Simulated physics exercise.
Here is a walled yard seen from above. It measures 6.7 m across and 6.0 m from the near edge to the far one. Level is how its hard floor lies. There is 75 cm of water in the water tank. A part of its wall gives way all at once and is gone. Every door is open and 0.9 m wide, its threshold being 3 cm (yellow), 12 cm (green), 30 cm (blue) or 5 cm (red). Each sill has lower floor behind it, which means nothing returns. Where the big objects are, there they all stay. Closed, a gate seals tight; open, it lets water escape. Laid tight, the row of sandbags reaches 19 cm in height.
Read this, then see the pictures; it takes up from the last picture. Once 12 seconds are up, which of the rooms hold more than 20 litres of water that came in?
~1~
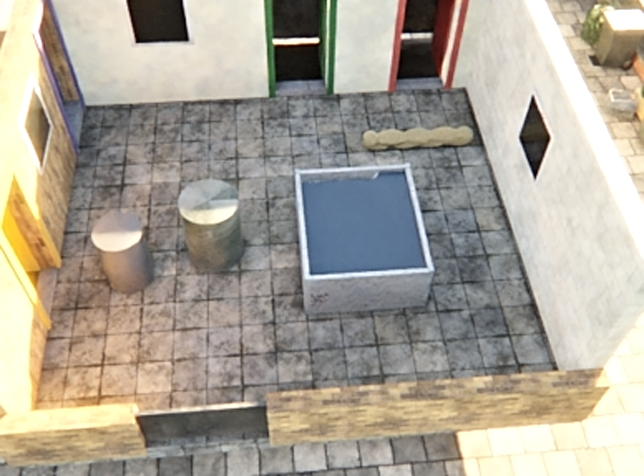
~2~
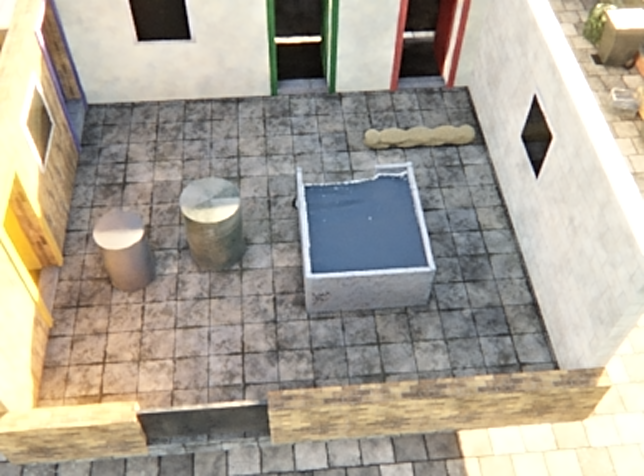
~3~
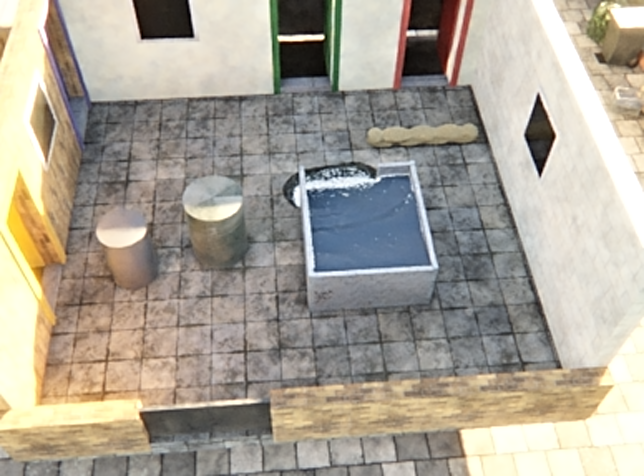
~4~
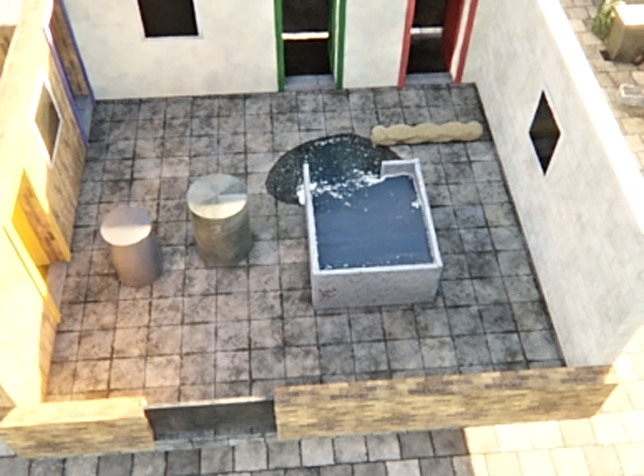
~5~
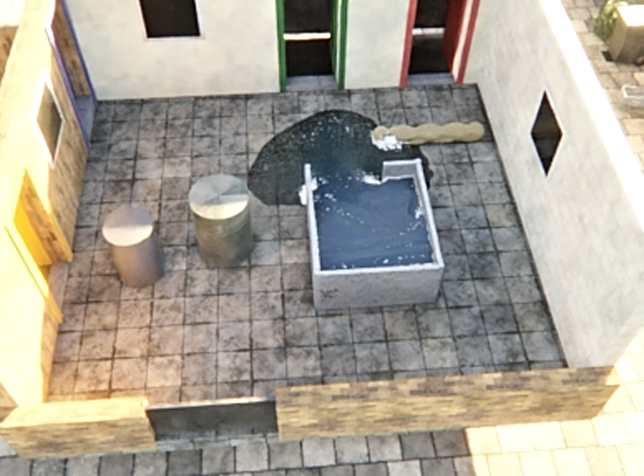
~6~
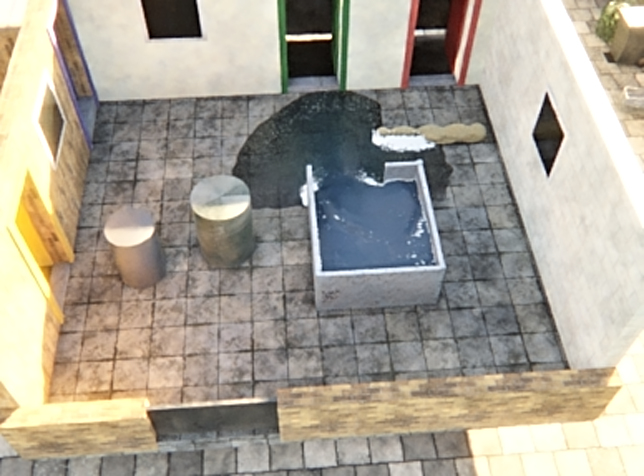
As I see it, the yellow door surpasses the limit. The green door surpasses the limit. The blue door falls short of the limit. The red door surpasses the limit.
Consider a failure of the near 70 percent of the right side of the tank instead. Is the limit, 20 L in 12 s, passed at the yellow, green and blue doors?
For yellow, too much; for green, too little; for blue, too little.
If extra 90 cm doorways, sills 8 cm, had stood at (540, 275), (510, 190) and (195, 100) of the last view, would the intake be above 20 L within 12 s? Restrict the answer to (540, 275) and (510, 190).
Result in order - not enough, then not enough.
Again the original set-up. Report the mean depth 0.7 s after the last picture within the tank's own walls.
The average depth is around 42 cm.
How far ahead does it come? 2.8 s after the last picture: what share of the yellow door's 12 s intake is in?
It comes to about 0 per cent.
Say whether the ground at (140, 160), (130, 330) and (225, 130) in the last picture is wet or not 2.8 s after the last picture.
Respectively: Got hit, was missed, got hit.
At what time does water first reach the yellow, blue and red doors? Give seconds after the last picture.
The yellow door is reached at 3.0 s, blue at 1.5 s, red at 0.6 s.
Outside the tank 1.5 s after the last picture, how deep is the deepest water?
Up to near 32 cm.
Then, 0.7 s after the last picture water covers 25 % of the floor and is deepest (37 cm) near (341, 201); yellow door not reached, green door 25 cm at the sill, 72 L in, blue door not reached, red door 3 cm at the sill, 0 L in.
Then, 1.5 s after the last picture water covers 35 % of the floor and is deepest (32 cm) near (349, 98); yellow door not reached, green door 30 cm at the sill, 175 L in, blue door 8 cm at the sill, 0 L in, red door 8 cm at the sill, 1 L in.
Then, 2.8 s after the last picture water covers 45 % of the floor and is deepest (22 cm) near (99, 103); yellow door not reached, green door 17 cm at the sill, 242 L in, blue door 21 cm at the sill, 0 L in, red door 6 cm at the sill, 6 L in.
Then, 6.3 s after the last picture water covers 80 % of the floor and is deepest (12 cm) near (110, 102); yellow door 6 cm at the sill, 4 L in, green door 9 cm at the sill, 257 L in, blue door 11 cm at the sill, 0 L in, red door 8 cm at the sill, 42 L in.
Then, 11.3 s after the last picture water covers 95 % of the floor and is deepest (8 cm) near (366, 409); yellow door 5 cm at the sill, 37 L in, green door 5 cm at the sill, 257 L in, blue door 6 cm at the sill, 0 L in, red door 5 cm at the sill, 58 L in.
